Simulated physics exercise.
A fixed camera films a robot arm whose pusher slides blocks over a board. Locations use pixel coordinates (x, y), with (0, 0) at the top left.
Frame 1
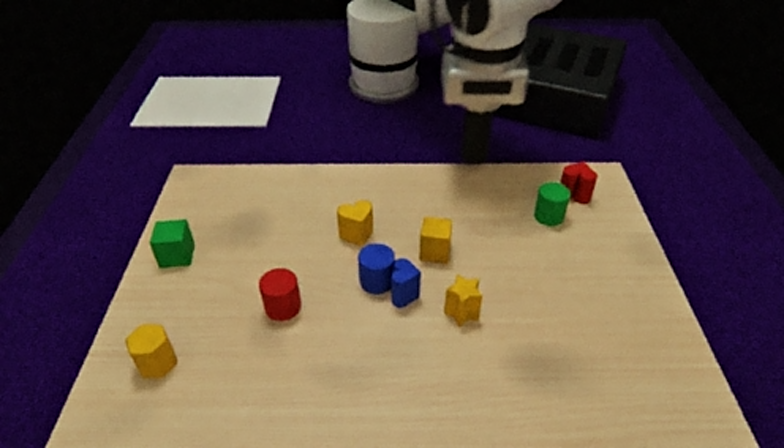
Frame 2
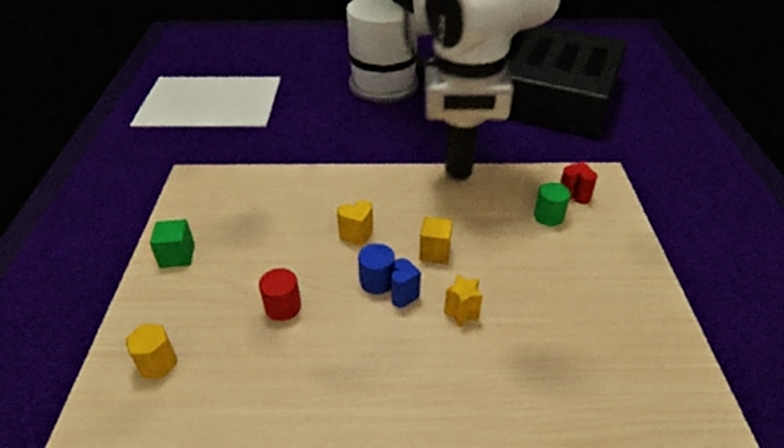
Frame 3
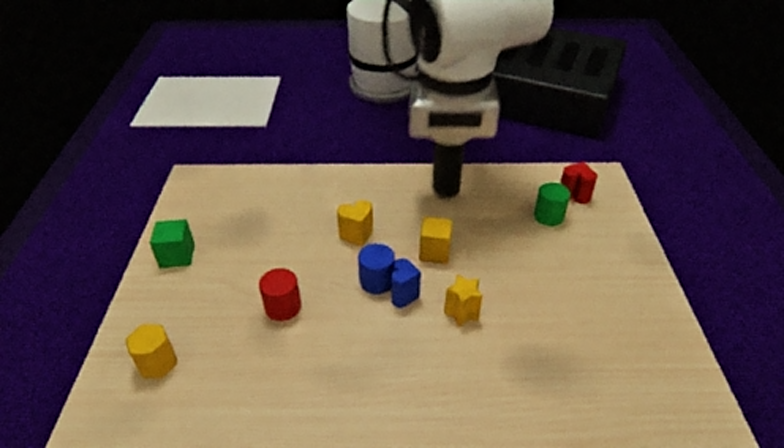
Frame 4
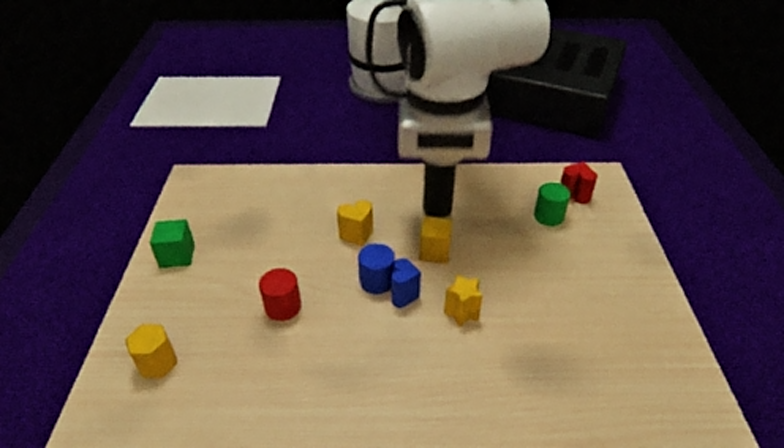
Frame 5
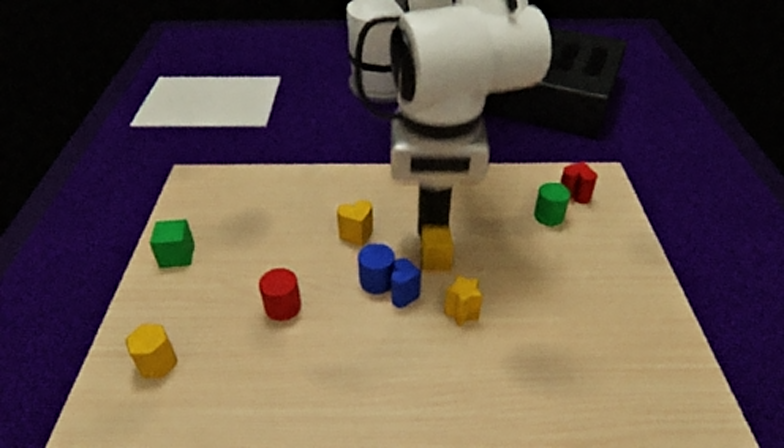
We see colored blocks scattered on a wooden board as a robot arm moves its black pusher from the far edge toward the viewer and slightly left, reaching the yellow square block and nudging it slightly toward the viewer.
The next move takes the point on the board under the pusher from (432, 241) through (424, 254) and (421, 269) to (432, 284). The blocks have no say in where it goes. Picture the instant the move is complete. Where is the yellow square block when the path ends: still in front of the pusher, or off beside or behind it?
My guess is it keeps its place ahead of the pusher.
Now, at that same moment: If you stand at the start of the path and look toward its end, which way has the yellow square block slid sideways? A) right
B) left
Letter B.
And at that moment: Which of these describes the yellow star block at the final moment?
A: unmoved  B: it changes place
Answer: B.
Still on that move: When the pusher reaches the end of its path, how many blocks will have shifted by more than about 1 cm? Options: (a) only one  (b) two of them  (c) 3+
I choose b.
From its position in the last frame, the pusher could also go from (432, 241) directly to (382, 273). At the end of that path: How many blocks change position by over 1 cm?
Answer: 2.
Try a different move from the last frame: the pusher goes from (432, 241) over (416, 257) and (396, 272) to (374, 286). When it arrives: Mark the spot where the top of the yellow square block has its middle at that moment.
Answer: (433, 254).
What follows on the original path. Halfway along, pusher (421, 254); yellow square block (437, 258), turned 35° anticlockwise.
At the end, pusher (432, 276); blue heart-shaped block unmoved; yellow square block (452, 281), turned 40° anticlockwise; yellow star block (476, 300), turned 15° clockwise.
